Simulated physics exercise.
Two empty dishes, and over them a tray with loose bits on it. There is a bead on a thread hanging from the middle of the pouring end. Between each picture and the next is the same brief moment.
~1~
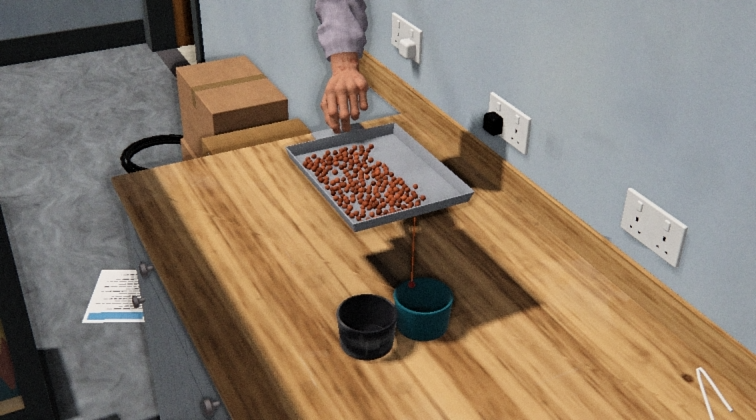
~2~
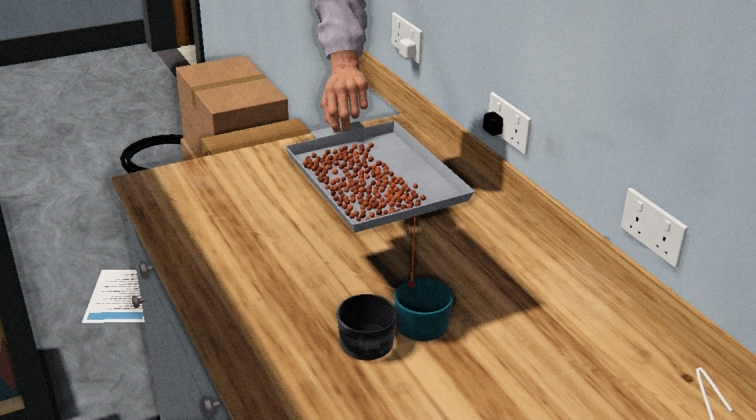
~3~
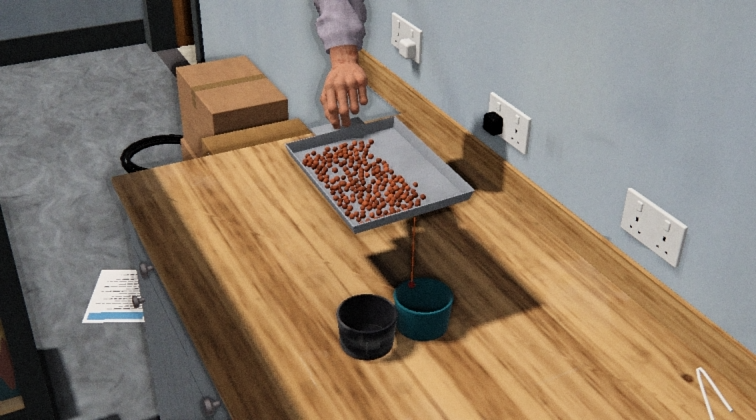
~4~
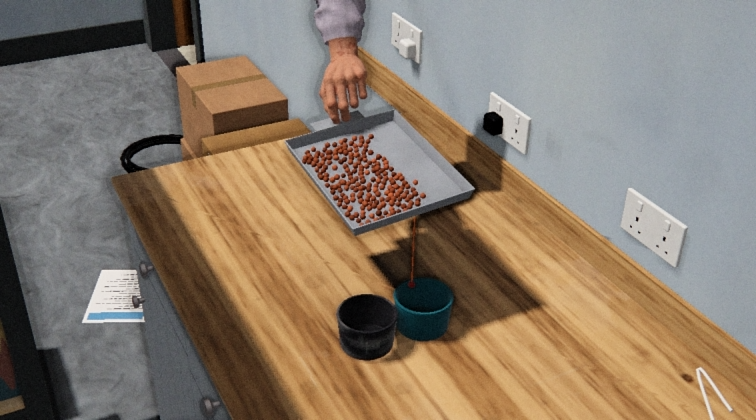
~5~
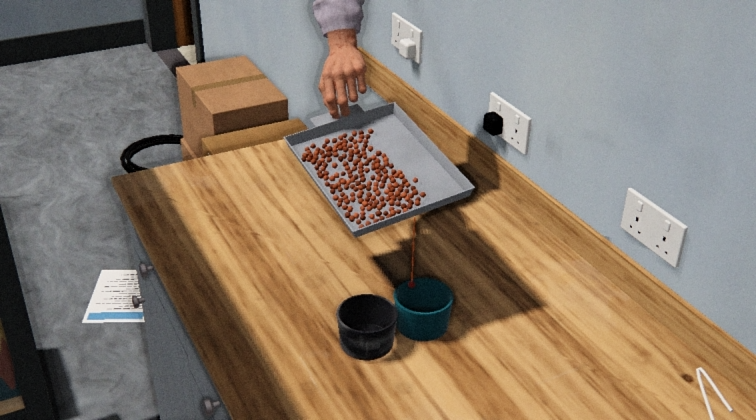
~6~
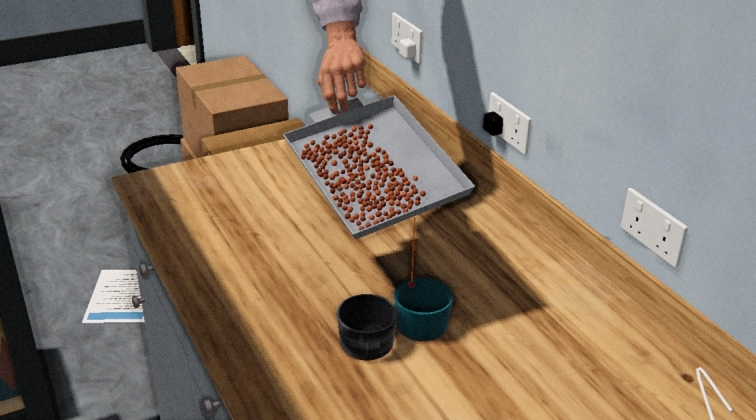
A hand tilting a grey metal tray of reddish-brown pellets slightly above two small bowls, one black and one teal, on a wooden counter.
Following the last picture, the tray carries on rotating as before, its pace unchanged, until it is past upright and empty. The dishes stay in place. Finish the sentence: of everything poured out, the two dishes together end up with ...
They end up with the majority of it.
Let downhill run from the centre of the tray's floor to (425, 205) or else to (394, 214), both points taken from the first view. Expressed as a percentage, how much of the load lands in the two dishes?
The first try yields 10 percent and the second 40 percent.
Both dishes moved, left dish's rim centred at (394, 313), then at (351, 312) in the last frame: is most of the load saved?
For the two places in order: A minority share, a majority share.
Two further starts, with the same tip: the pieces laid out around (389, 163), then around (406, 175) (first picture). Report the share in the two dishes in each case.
Some 70 and then some 70 per cent.
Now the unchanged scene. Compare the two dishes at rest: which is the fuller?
That one is the leftward one.
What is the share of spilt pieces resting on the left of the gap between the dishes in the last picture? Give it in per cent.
I'd put it at close to 100 per cent.
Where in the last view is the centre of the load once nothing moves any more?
Once it all stops, the middle lies near (363, 335).
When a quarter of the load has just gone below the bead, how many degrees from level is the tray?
It sits at roughly 105°.
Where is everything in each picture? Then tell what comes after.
In the first frame, corners of the pouring end (355, 221) and (469, 191), level; middle of the load (362, 181), clay pellets; left dish (380, 342); right dish (437, 323); bead on its thread (412, 284).
In the second frame, corners of the pouring end (355, 222) and (469, 190), level; middle of the load (362, 181).
In the third frame, corners of the pouring end (355, 223) and (469, 189), tipped barely, lowest at the left corner; middle of the load (362, 179).
In the fourth frame, corners of the pouring end (355, 226) and (469, 188), tipped a little, lowest at the left corner; middle of the load (362, 177).
In the fifth frame, corners of the pouring end (355, 228) and (469, 186), tipped a little, lowest at the left corner; middle of the load (362, 175).
In the sixth frame, corners of the pouring end (355, 230) and (469, 185), tipped a little, lowest at the left corner; middle of the load (363, 178); left dish (380, 342); right dish (437, 323).
Just after the last frame, tray tipped steeply; almost all on the tray; just a few in the air.
A moment on, tray tipped right over; almost all on the tray; just a few outside both.
Further on, tray tipped past a quarter turn; roughly two thirds in the left dish; roughly a third outside both.
When it is over, tray tipped past a quarter turn; roughly two thirds in the left dish; not one in the right dish; roughly a third outside both.
